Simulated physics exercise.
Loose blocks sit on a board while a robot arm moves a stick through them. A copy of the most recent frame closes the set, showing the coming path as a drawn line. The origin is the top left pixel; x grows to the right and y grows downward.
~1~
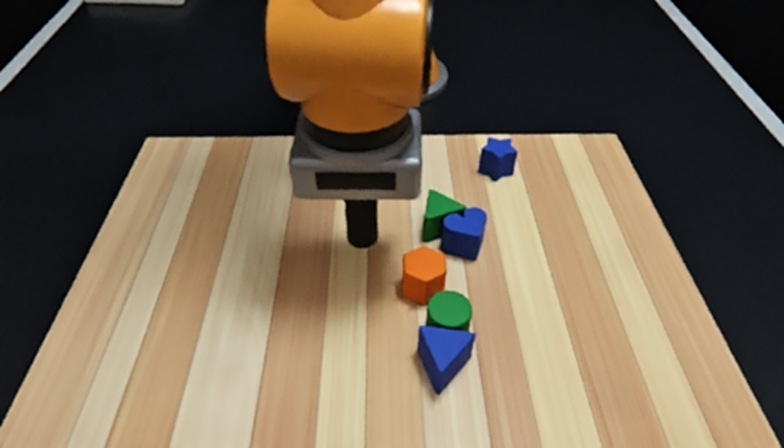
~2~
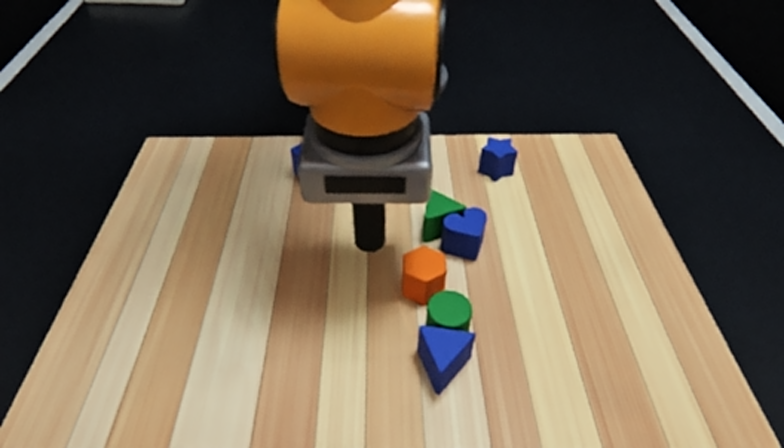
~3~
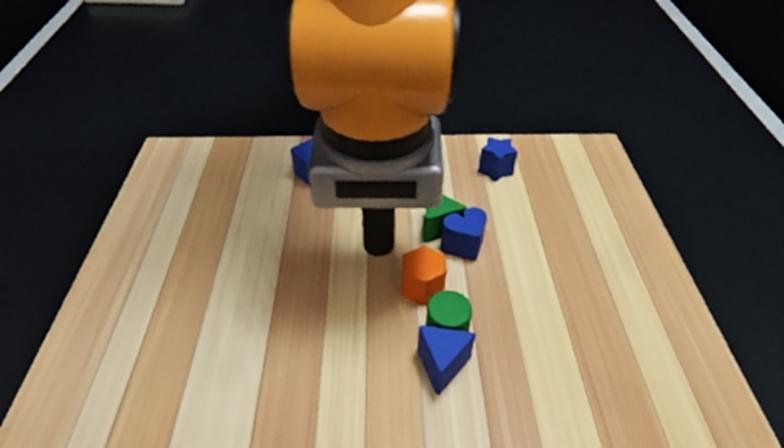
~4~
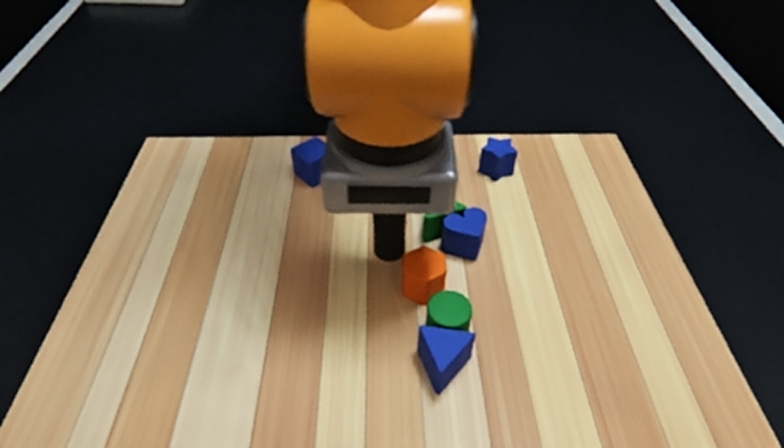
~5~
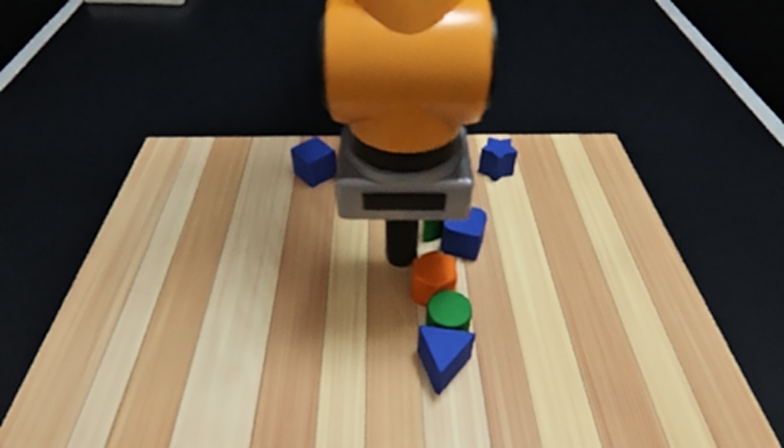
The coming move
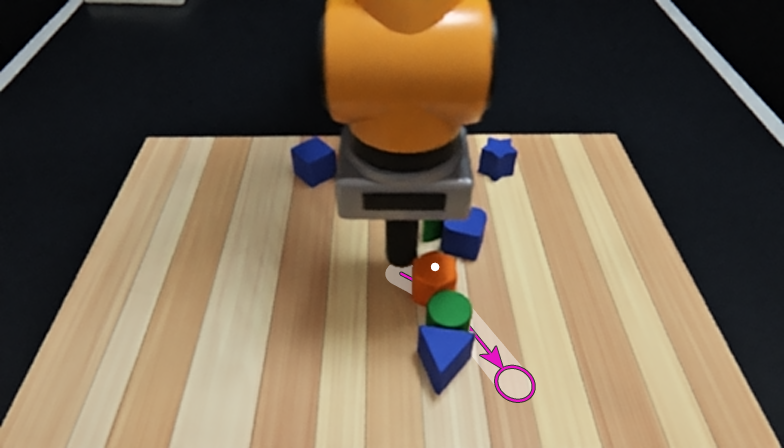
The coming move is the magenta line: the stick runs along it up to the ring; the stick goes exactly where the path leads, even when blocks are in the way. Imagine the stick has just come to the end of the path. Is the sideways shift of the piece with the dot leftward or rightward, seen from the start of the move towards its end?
Pushed left.
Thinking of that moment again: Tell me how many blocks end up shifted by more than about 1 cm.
That's three or more.
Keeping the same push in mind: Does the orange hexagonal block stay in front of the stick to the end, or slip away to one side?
At that point it is off to one side or behind.
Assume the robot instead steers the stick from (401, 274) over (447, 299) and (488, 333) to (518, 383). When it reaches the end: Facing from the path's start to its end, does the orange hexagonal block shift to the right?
I believe not.
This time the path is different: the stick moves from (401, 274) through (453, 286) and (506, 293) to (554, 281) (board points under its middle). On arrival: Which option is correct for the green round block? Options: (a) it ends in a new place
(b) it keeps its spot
Choice a: It ends in a new place.
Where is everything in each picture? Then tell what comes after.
Tip of the stick (363, 238), middles of tops, orange hexagonal block (425, 262), blue triangular block (445, 343), green round block (450, 307), blue heart (467, 221), in the first picture.
Stick (370, 241), nothing pushed, in the second picture.
Stick (379, 245), nothing pushed, in the third picture.
Stick (389, 250), nothing pushed, in the fourth picture.
Stick (402, 256), orange hexagonal block (435, 267), blue triangular block (445, 343), green round block (450, 307), blue heart (467, 221), in the fifth picture.
The line goes from (401, 274) through (461, 318) to (515, 383); the dot is on the orange hexagonal block.
What follows on the original path. One third of the way, stick (446, 283); orange hexagonal block (487, 283), turned 40° anticlockwise; blue triangular block (444, 347); green round block (463, 315).
Two thirds of the way, stick (482, 322); orange hexagonal block (513, 294), turned 90° anticlockwise; blue triangular block (444, 366), turned 50° clockwise; green round block (482, 351).
At the end, stick (520, 367); orange hexagonal block (513, 294), turned 90° anticlockwise; blue triangular block (443, 371), turned 65° clockwise; green round block (496, 390); blue heart unmoved.
